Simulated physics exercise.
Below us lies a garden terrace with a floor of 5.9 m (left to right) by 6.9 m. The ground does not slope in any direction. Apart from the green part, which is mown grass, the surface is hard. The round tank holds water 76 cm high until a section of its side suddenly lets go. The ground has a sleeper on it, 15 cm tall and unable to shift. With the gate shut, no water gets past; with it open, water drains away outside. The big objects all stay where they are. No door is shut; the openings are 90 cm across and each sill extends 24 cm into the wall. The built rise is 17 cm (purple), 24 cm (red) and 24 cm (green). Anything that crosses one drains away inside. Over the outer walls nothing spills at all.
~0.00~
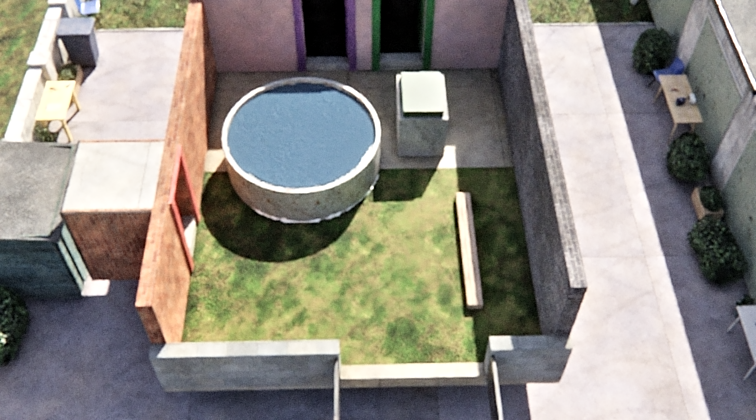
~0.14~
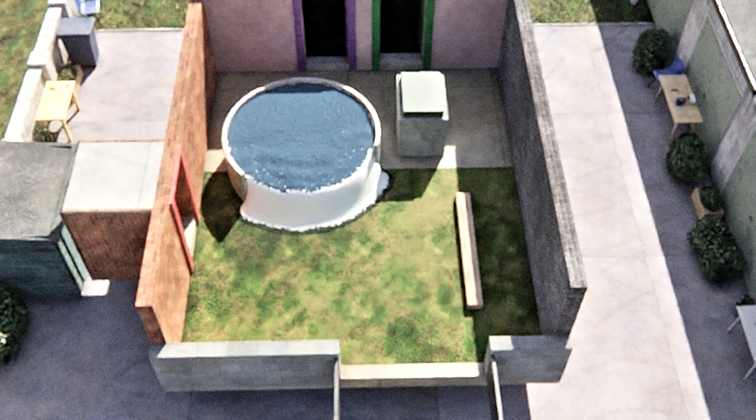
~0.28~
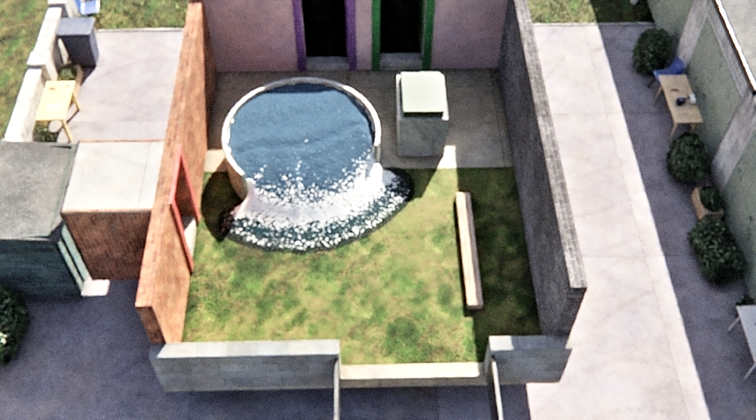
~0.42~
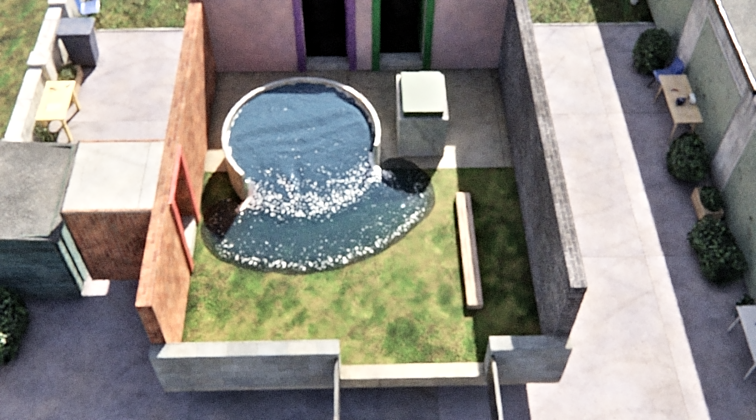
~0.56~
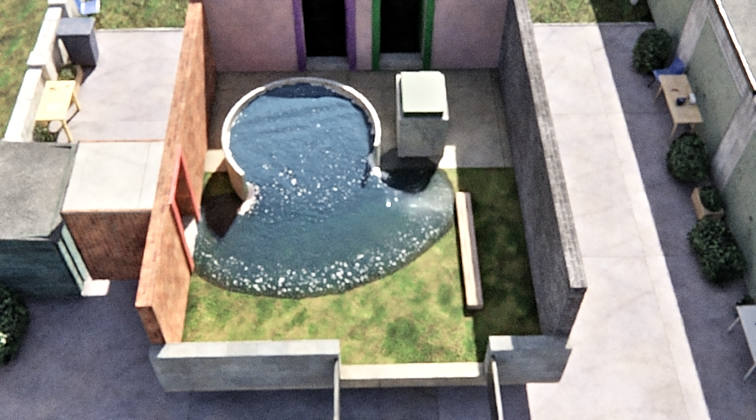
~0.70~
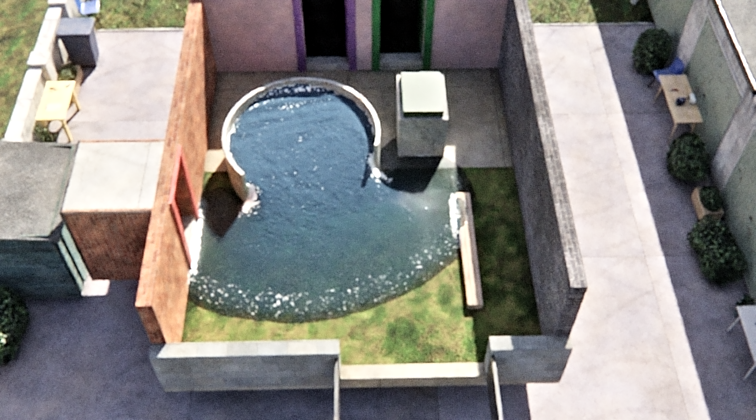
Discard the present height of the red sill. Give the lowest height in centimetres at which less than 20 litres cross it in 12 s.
About 12 cm.
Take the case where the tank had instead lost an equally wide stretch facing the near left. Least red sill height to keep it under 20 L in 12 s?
Some 32 centimetres.
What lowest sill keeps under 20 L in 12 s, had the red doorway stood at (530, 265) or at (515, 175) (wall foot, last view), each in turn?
Minimums: About 6.0 cm and 6.0 cm.
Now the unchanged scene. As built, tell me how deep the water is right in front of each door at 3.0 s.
Depths in cm: Purple 0, red 8, green 0.
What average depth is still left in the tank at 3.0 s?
Roughly 19 cm.
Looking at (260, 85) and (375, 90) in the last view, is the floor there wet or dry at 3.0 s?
Taking them as asked: Spared, then spared.
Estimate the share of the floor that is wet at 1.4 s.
Close to 55 per cent of it is wet.
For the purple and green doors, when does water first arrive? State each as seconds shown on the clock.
It gets to purple at 7.0 s, and to green at 6.0 s.
After 1.4 s water covers 55 % of the floor, deepest (28 cm) near (178, 368); 14 cm at the red door, 0 litres in over its 24 cm sill.
After 3.0 s water covers 70 % of the floor, deepest (30 cm) near (178, 368); 8 cm at the red door, 0 litres in over its 24 cm sill.
After 12.0 s water covers 95 % of the floor, deepest (11 cm) near (393, 140); 7 cm at the red door, 0 litres in over its 24 cm sill.
At the red door as built, the water arrived by 0.6 s and peaked near 18 cm at 0.8 s.
With a sill of 10 cm, 44 litres would have come in within the 12 s; with 13.5 cm, 12 litres. So under 20 litres takes about 12 cm.
